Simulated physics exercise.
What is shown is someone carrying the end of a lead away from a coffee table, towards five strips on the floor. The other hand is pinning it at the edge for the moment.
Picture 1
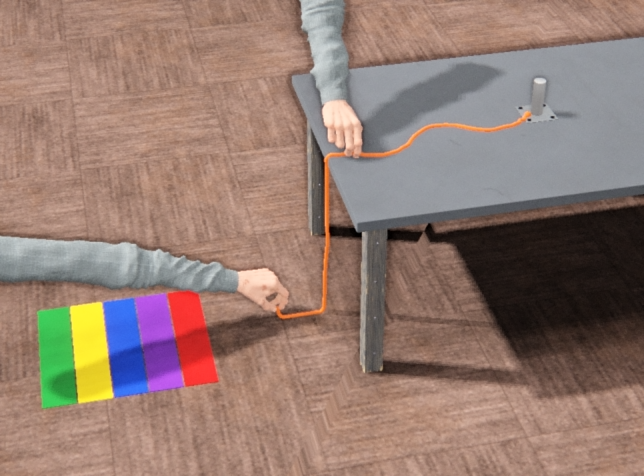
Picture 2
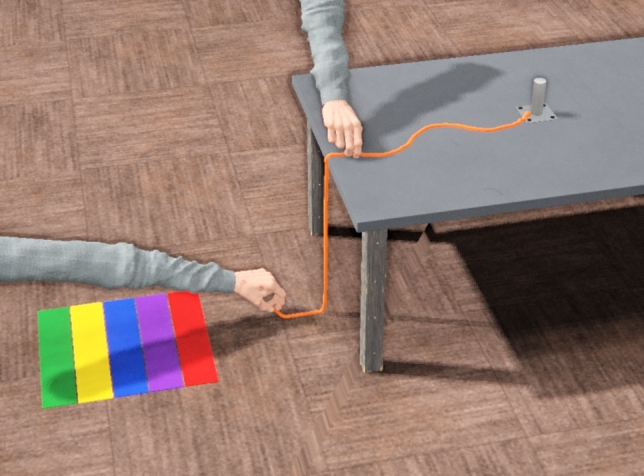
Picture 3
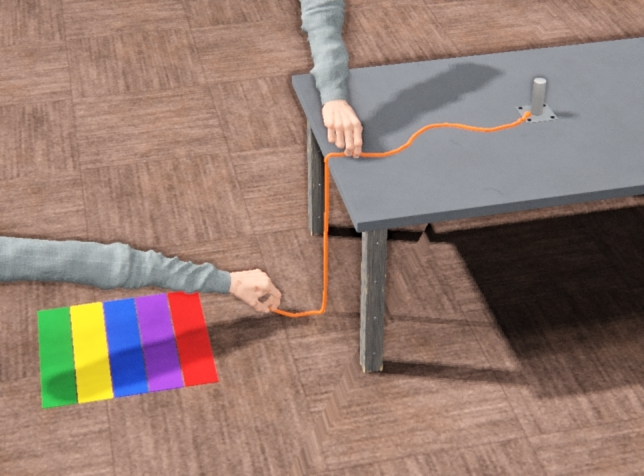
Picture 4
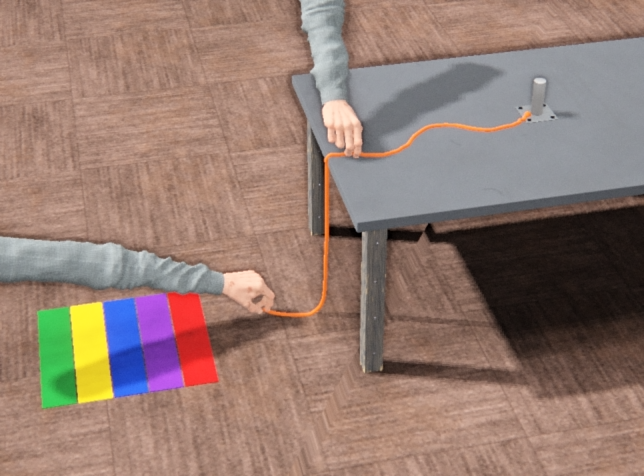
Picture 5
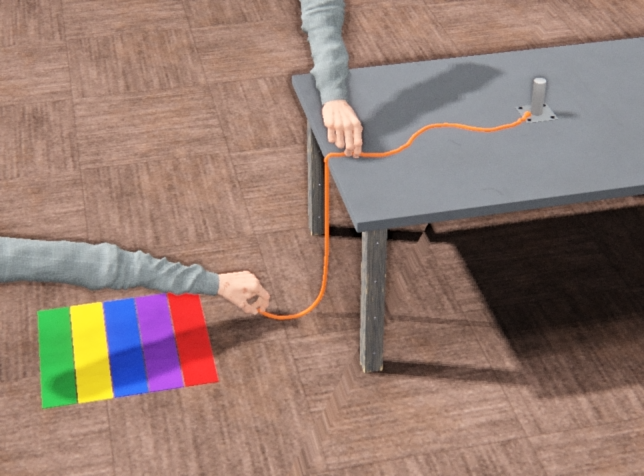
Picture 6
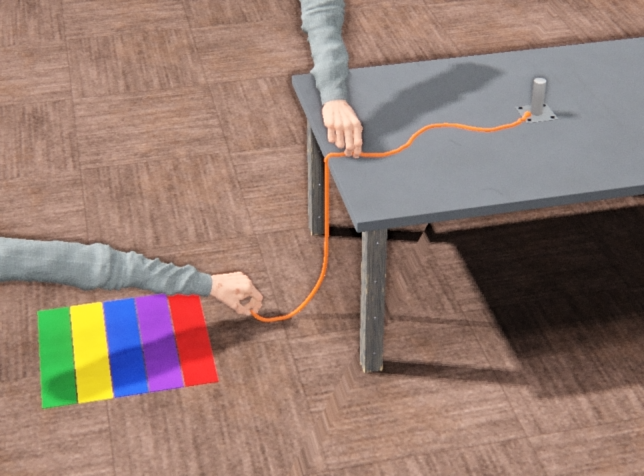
A hand slowly draws an orange cord left while another hand pins it at the table's edge.
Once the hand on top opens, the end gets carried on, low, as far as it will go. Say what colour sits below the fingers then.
It is blue.
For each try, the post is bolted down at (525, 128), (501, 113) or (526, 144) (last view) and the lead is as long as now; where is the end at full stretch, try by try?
In order, it comes out close to (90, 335), (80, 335) and (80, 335).
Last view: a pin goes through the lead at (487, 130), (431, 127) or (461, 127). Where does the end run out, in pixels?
First (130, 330), next (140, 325), last (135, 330).
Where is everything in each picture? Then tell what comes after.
End (278, 307); red (198, 366); purple (164, 371); blue (129, 377); yellow (94, 382); green (58, 387), in the first picture.
End (275, 308); lead through (509, 126) (437, 126) (384, 155) (327, 177) (326, 240) (325, 303), in the second picture.
End (270, 308), in the third picture.
End (263, 309); lead through (509, 126) (437, 126) (384, 155) (327, 177) (327, 240) (322, 303), in the fourth picture.
End (259, 310), in the fifth picture.
End (251, 311); lead through (509, 126) (437, 126) (384, 155) (327, 177) (327, 240) (307, 301), in the sixth picture.
Soon after, end near (192, 320); over red.
Then, end near (148, 326); over purple.
At full stretch, end near (122, 330); over blue. Over blue.
